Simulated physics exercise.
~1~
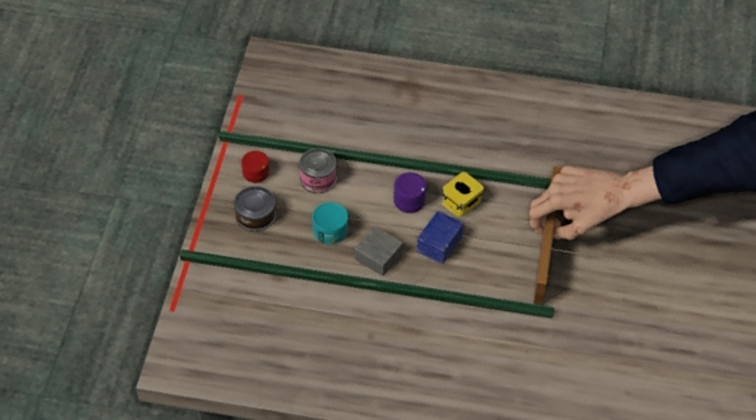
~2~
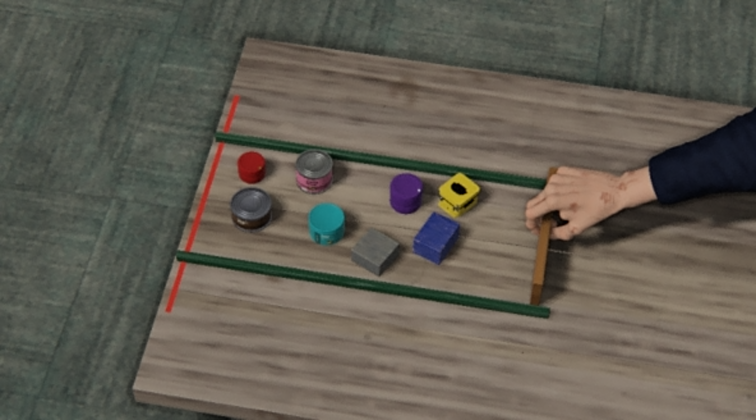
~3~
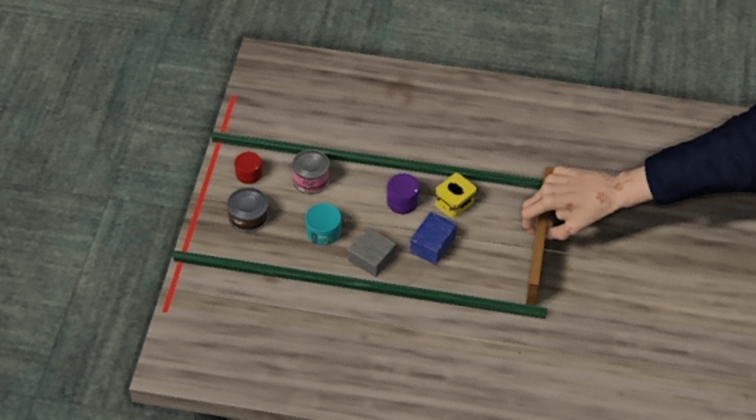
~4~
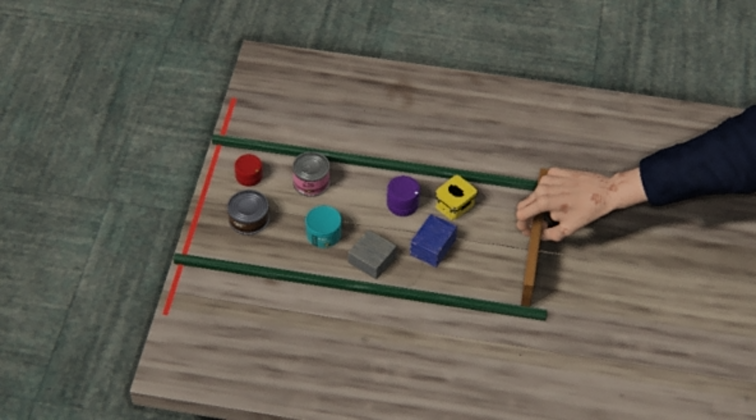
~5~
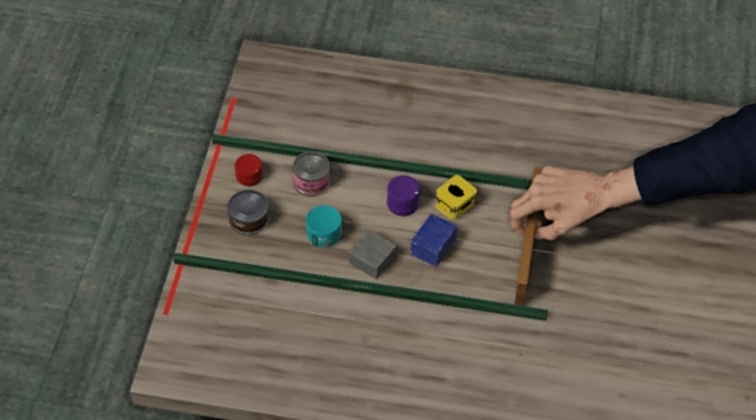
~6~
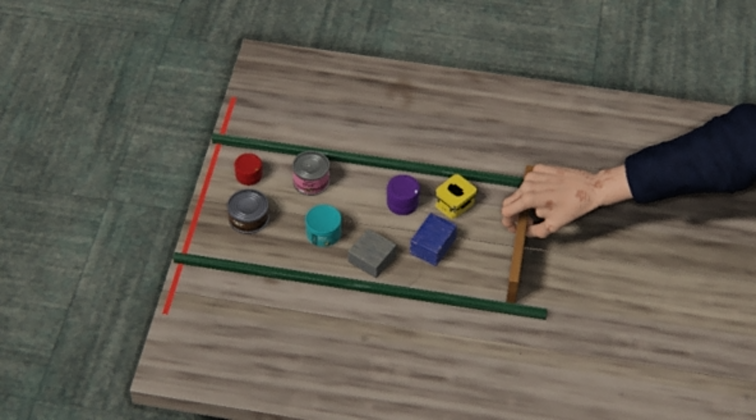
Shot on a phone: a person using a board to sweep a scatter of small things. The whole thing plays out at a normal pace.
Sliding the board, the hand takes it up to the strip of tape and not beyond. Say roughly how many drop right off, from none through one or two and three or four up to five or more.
The number that tip off is going to be more than four.
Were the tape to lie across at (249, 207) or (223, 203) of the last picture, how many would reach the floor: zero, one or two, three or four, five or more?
In order: One to two, then more than four.
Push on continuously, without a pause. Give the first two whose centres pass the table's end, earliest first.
Going first: The brown tin, and next the red lid.
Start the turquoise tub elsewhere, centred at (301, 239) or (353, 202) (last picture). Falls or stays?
Place by place, it drops off; drops off.
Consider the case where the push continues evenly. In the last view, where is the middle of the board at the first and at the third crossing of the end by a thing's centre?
At (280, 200) for the first, at (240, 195) for the third.
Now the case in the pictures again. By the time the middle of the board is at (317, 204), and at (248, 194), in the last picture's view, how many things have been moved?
At the first spot 8, then 8.
Soon after, none off yet; red lid at rest near (249, 169); brown tin at rest near (248, 211); pink pot at rest near (311, 173).
After that, none off yet; red lid moving near (245, 169); brown tin at rest near (248, 211); pink pot displaced about its own width near (276, 162).
And then, none off yet; red lid displaced well along near (199, 165); brown tin tilting well over near (169, 206); pink pot displaced well along near (228, 152).
In the end, the number that fall off is five or more; gone, yellow case, blue block, purple lid, grey block, turquoise tub, pink pot, brown tin and red lid.
